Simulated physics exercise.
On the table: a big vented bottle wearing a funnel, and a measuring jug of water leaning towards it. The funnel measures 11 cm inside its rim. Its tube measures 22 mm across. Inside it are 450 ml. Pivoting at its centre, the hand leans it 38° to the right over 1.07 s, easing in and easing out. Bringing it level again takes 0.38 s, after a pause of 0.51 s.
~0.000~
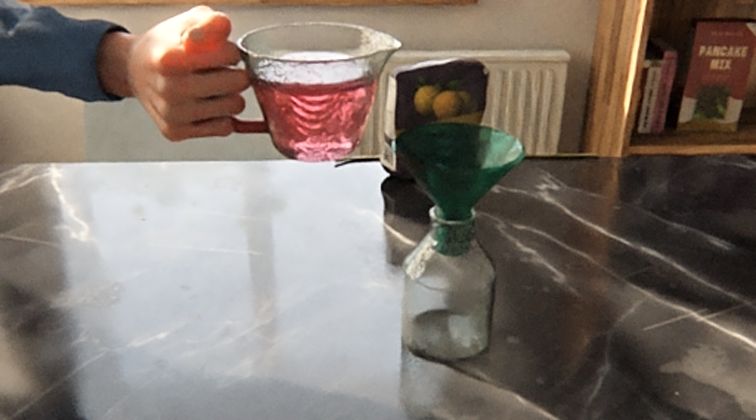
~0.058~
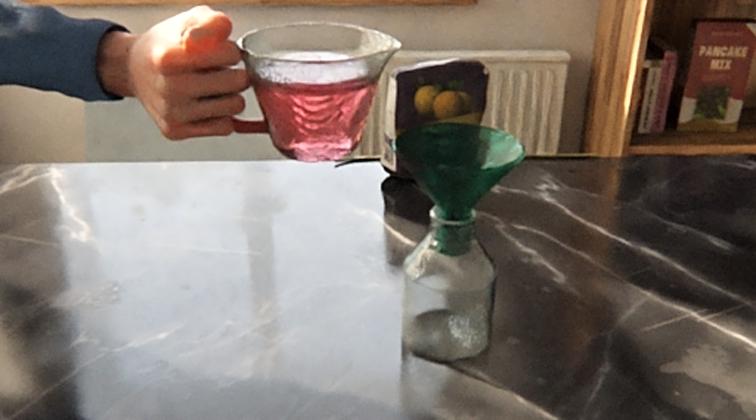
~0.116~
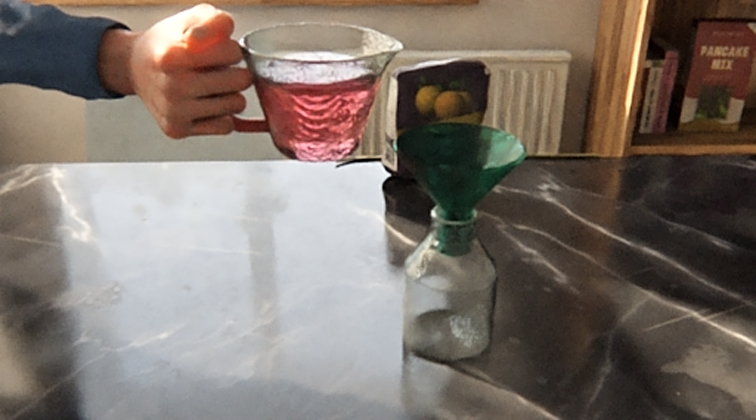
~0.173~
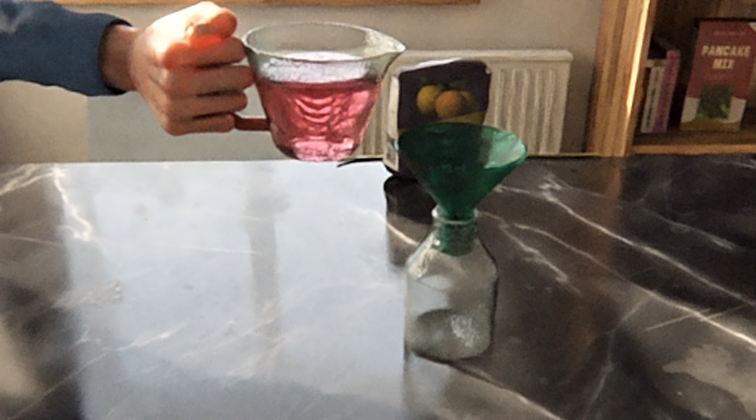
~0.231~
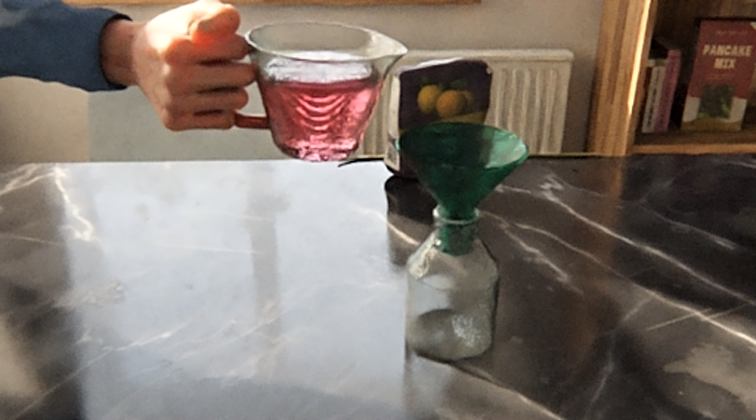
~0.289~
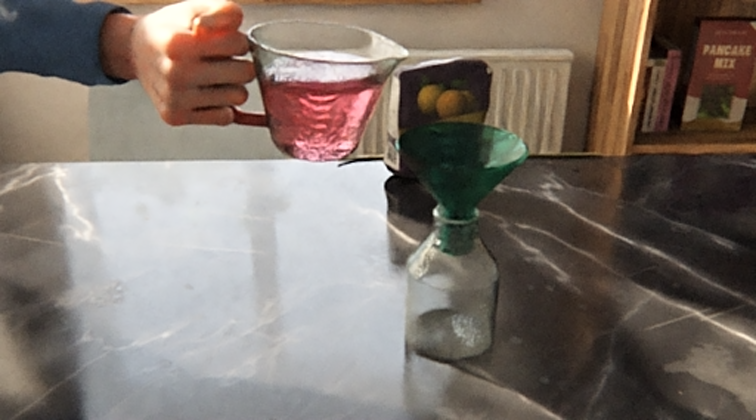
On a dark marbled table, a glass bottle stands with a green funnel in its neck, while a hand at the left holds a glass jug of pink liquid above the table and slowly tilts it slightly to the right.
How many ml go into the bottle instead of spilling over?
About 140 ml.
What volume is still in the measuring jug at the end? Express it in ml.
310 ml.
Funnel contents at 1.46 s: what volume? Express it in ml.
Looks like around 10 ml is standing in the funnel at that moment.
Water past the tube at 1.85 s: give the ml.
I'd reckon around 140 ml so far.
By 0.76 s the tilt is 30° and 0 ml has passed the tube, 0 ml is in the funnel, 435 ml in the measuring jug and 0 ml has missed.
By 1.10 s the tilt is 38° and 40 ml has passed the tube, 15 ml is in the funnel, 370 ml in the measuring jug and 0 ml has missed.
By 1.46 s the tilt is 38° and 100 ml has passed the tube, 10 ml is in the funnel, 325 ml in the measuring jug and 0 ml has missed.
By 1.85 s the tilt is 8° and 135 ml has passed the tube, 5 ml is in the funnel, 310 ml in the measuring jug and 0 ml has missed.
At rest 140 ml has passed the tube, 0 ml is in the funnel, 310 ml in the measuring jug and 0 ml has missed.
